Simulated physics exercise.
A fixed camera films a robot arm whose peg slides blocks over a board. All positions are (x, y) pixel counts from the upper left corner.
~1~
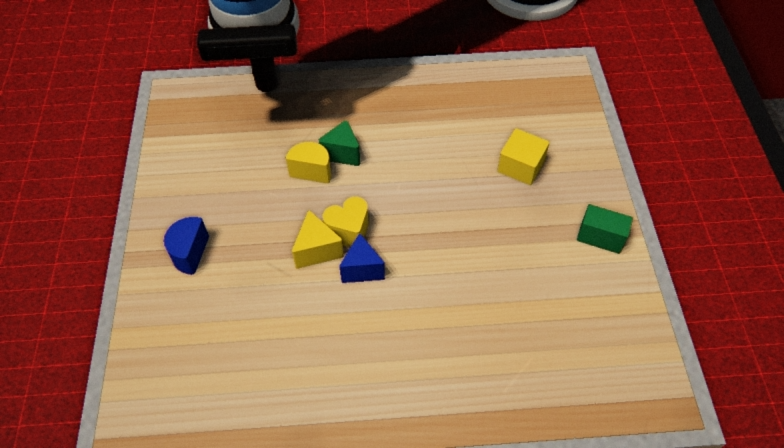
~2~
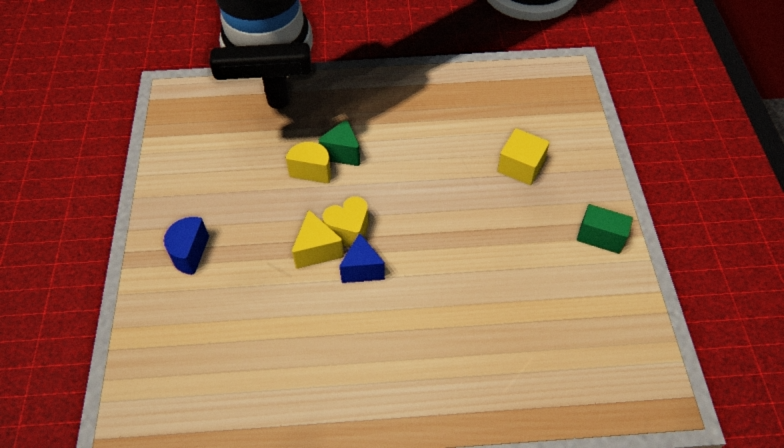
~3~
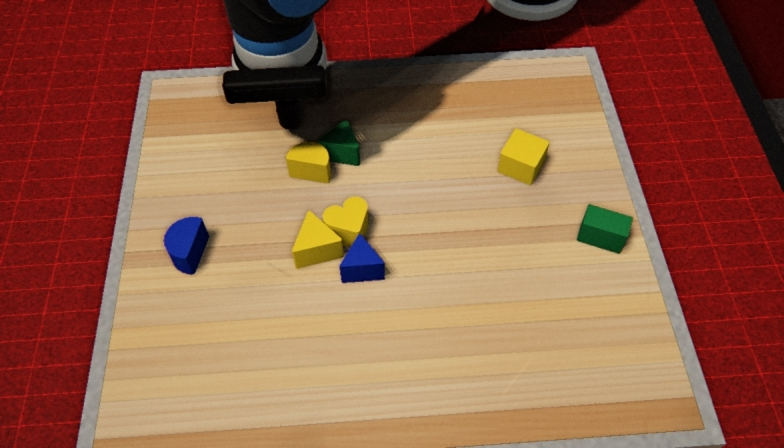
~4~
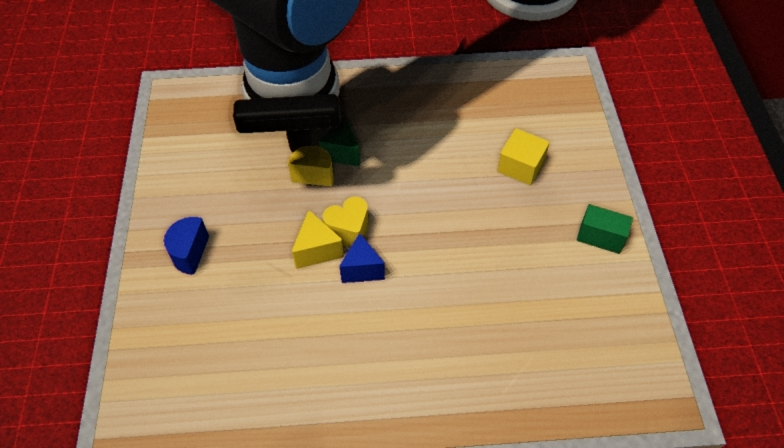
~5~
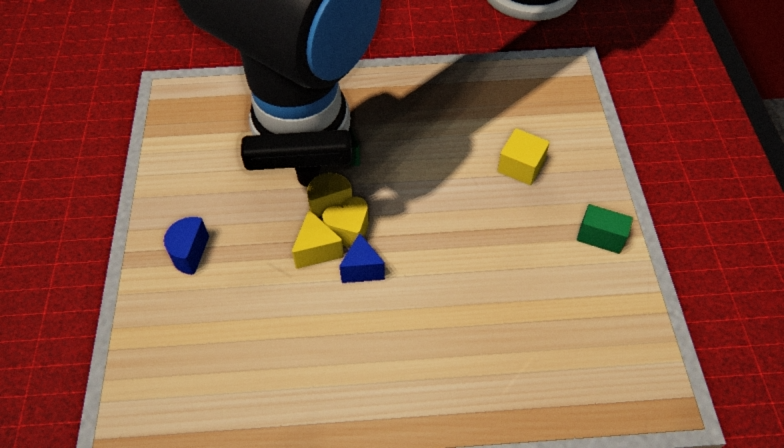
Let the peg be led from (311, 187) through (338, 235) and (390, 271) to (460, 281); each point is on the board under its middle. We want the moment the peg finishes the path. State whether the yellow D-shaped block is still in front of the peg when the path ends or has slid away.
It rides in front to the end.
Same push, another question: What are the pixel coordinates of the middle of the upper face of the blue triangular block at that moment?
Somewhere near (373, 275).
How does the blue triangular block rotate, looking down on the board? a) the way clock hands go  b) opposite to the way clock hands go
Option a.
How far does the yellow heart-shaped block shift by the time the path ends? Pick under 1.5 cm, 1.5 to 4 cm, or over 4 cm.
That block covers upwards of 4 cm.
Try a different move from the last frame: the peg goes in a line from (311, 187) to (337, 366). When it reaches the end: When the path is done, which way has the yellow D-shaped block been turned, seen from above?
From the top, the block rotates counterclockwise.
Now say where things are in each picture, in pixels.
Lower end of the peg at (267, 85), tops of blocks, yellow triangular block at (314, 233), yellow D-shaped block at (309, 153), yellow heart-shaped block at (347, 214), blue triangular block at (361, 254), in the first picture.
Peg at (279, 102), blocks as before, in the second picture.
Peg at (291, 122), blocks as before, in the third picture.
Peg at (302, 147), yellow D-shaped block at (311, 157), in the fourth picture.
Peg at (310, 178), yellow triangular block at (314, 233), yellow D-shaped block at (327, 185), yellow heart-shaped block at (347, 214), blue triangular block at (361, 254), in the fifth picture.
What follows on the original path. One third of the way, peg at (337, 228); yellow D-shaped block at (363, 227), turned 45° anticlockwise; yellow heart-shaped block at (389, 240), turned 35° anticlockwise; blue triangular block at (373, 269), turned 75° clockwise.
Two thirds of the way, peg at (390, 263); yellow D-shaped block at (421, 254), turned 80° anticlockwise; yellow heart-shaped block at (451, 250), turned 70° anticlockwise; blue triangular block at (373, 275), turned 80° clockwise.
At the end, peg at (461, 273); yellow triangular block not moved; yellow D-shaped block at (492, 257), turned 105° anticlockwise; yellow heart-shaped block at (515, 242), turned 100° anticlockwise; blue triangular block at (373, 275), turned 80° clockwise.
